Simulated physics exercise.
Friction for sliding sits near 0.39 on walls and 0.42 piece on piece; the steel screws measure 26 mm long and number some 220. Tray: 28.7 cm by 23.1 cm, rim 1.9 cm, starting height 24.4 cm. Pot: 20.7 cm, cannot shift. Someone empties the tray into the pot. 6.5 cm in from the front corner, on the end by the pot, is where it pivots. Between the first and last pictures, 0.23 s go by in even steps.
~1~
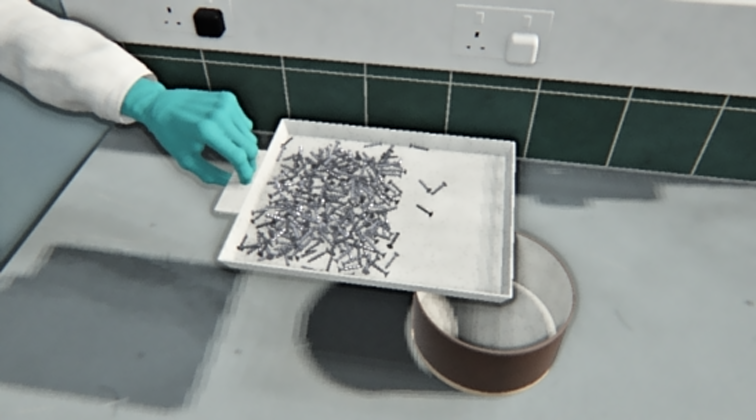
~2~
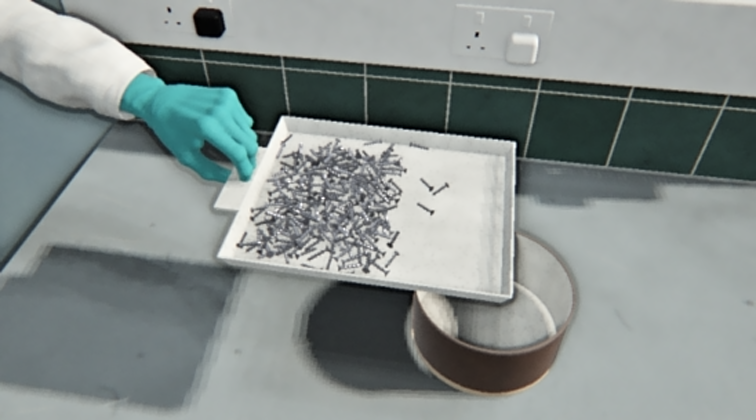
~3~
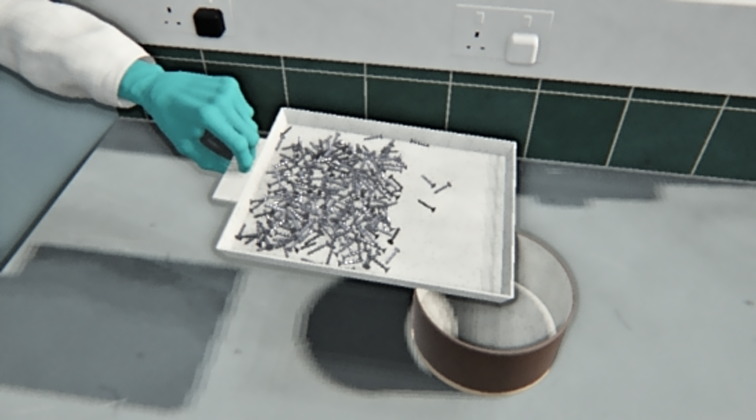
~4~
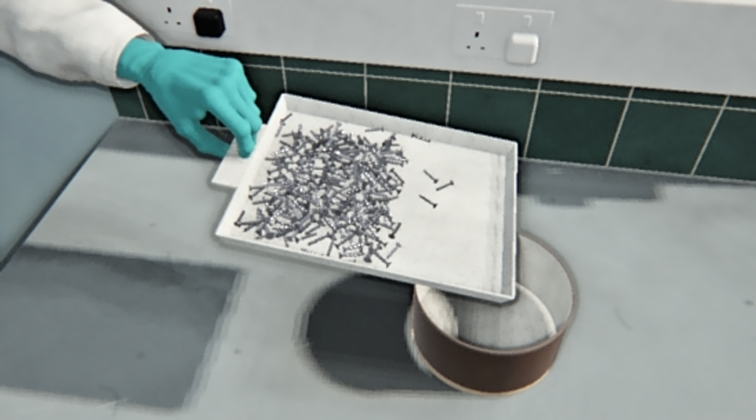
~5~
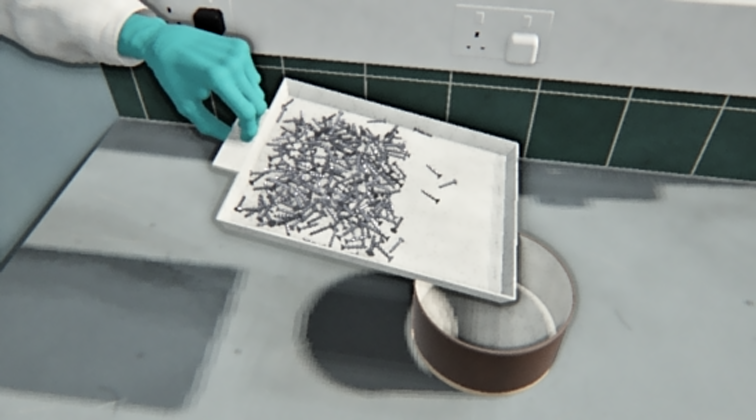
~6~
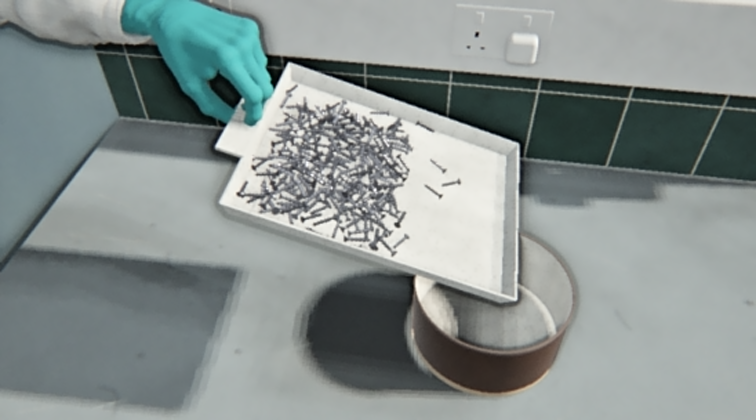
To begin with, a teal-gloved hand holds a white tray of steel screws nearly level, its right end above a brown-sided round pot on a grey worktop. The hand then steadily raises the left end, tilting the tray down toward the right, while the screws stay heaped on the left side.
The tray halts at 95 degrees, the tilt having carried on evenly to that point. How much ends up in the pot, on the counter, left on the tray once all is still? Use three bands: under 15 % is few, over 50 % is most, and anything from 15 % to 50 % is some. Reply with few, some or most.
Pot: Some, counter: Most, tray: Few.
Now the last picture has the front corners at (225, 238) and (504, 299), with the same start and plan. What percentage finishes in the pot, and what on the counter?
Pot: 0, counter: 100.
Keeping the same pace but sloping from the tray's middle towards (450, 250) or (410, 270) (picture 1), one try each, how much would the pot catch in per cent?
Around 0 % for the first direction, around 0 % for the second.
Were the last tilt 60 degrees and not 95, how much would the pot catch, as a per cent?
Roughly 25 %.
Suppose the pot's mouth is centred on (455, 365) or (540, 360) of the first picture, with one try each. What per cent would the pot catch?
About 5 percent the first time and about 55 percent the second.
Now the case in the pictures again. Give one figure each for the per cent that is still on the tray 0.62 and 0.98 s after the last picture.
10 then 0.
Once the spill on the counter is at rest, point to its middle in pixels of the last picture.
Look close to (617, 389) in the last picture.
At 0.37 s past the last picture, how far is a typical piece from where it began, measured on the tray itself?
I'd say close to 12 centimetres.
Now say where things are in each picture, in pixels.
In the first frame, tray tilt 0 degrees, front corners at (227, 255) and (504, 290); middle of the pieces at (335, 202); pot at (494, 284).
In the second frame, tray tilt 1 degrees, front corners at (227, 252) and (504, 290); middle of the pieces at (335, 200).
In the third frame, tray tilt 4 degrees, front corners at (226, 243) and (505, 290), lowest corner right front; middle of the pieces at (335, 194).
In the fourth frame, tray tilt 8 degrees, front corners at (226, 230) and (506, 291), lowest corner right front; middle of the pieces at (336, 185).
In the fifth frame, tray tilt 12 degrees, front corners at (227, 215) and (508, 291), lowest corner right front; middle of the pieces at (339, 175).
In the sixth frame, tray tilt 17 degrees, front corners at (230, 200) and (509, 292), lowest corner right front; middle of the pieces at (342, 165); pot at (494, 284).
Then, 0.37 s after the last picture, tilt 54 degrees; the tray holds 100 %, the pot 0 %.
Then, 0.62 s after the last picture, tilt 80 degrees; the tray holds 10 %, the pot 10 %.
Then, 0.98 s after the last picture, tilt 95 degrees; the tray holds 0 %, the pot 35 %.
In the end, pot 35 %, counter 65 %, tray 0 %.
